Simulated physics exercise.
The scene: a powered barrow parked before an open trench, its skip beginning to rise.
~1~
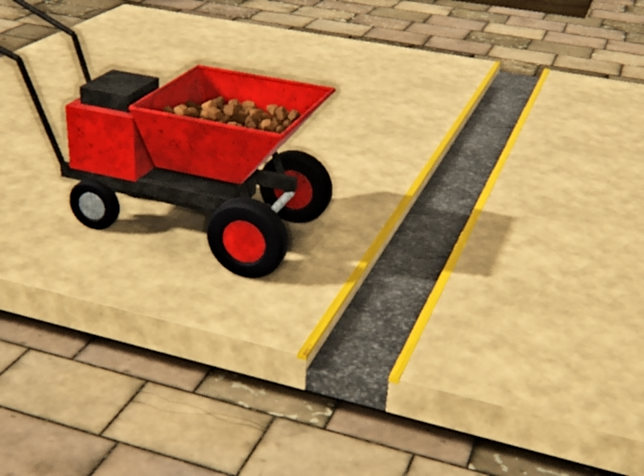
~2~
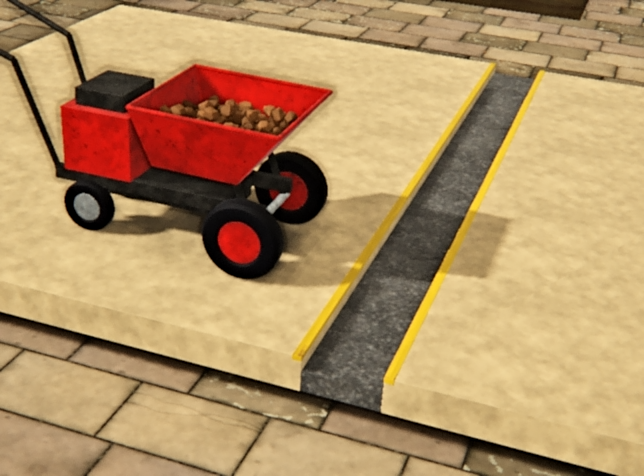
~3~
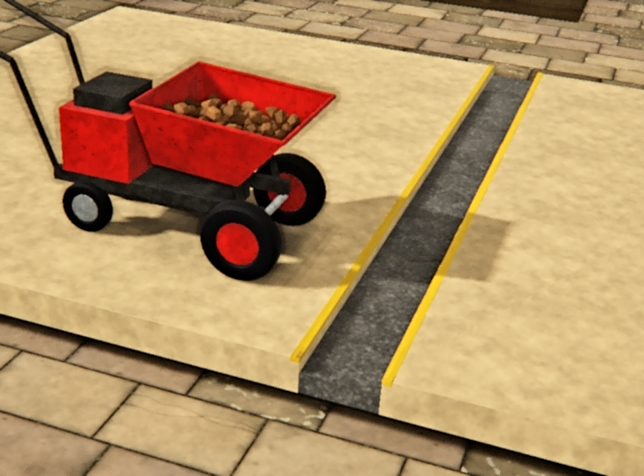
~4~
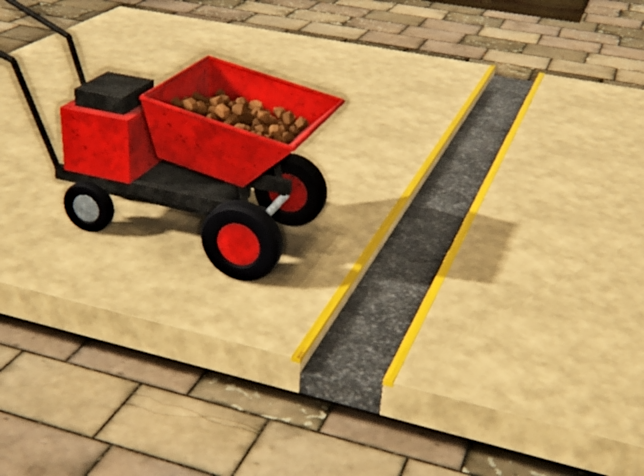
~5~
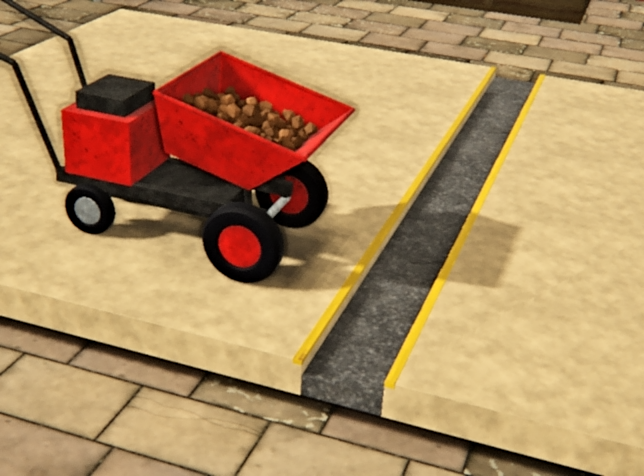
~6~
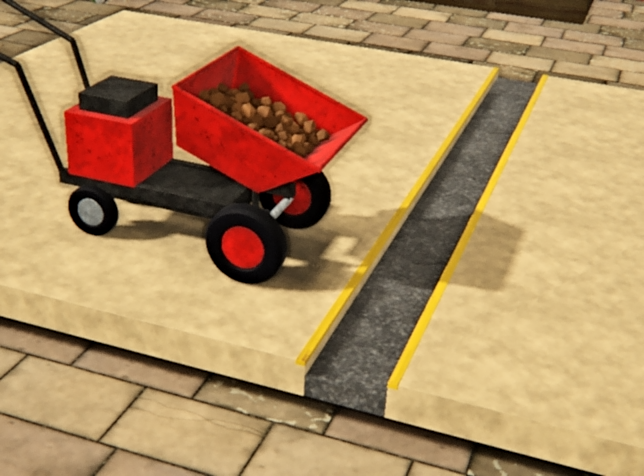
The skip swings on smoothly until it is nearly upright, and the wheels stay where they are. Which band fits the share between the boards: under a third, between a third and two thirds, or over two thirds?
It catches more than two thirds.
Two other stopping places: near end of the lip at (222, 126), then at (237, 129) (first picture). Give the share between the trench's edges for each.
Roughly 60 per cent, and 70 per cent.
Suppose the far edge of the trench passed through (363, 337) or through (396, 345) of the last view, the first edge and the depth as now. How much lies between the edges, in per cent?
The first gives 30 %, the second 70 %.
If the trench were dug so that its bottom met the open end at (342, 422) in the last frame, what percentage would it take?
About 100 per cent.
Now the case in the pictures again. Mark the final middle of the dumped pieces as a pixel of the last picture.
At about (407, 284).
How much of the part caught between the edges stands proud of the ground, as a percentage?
It comes to 45 per cent or so.
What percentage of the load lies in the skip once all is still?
Some 0 per cent.
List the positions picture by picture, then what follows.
Lip of the skip at (282, 137), level; top of the load at (225, 123), clay clods; first edge of the trench at (324, 321); far edge at (412, 343), the trench over half as wide as the skip, and shallow for its width, in the first picture.
Lip of the skip at (279, 139), tipped barely; top of the load at (222, 123), in the second picture.
Lip of the skip at (283, 144), tipped barely; top of the load at (213, 113), in the third picture.
Lip of the skip at (293, 149), tipped a little; top of the load at (214, 112), in the fourth picture.
Lip of the skip at (304, 159), tipped a little; top of the load at (210, 108), in the fifth picture.
Lip of the skip at (319, 170), tipped clearly; top of the load at (225, 105); first edge of the trench at (323, 327); far edge at (411, 349), in the sixth picture.
Soon, skip tipped steeply; all in the skip.
A while on, skip tipped right over; most in the skip; a small part in or heaped over the trench; a stray few beyond it; a stray few falling.
Towards the end, skip tipped right over; a small part in the skip; most in or heaped over the trench; a small part beyond it.
Finally, skip tipped right over; most in or heaped over the trench; a small part beyond it.
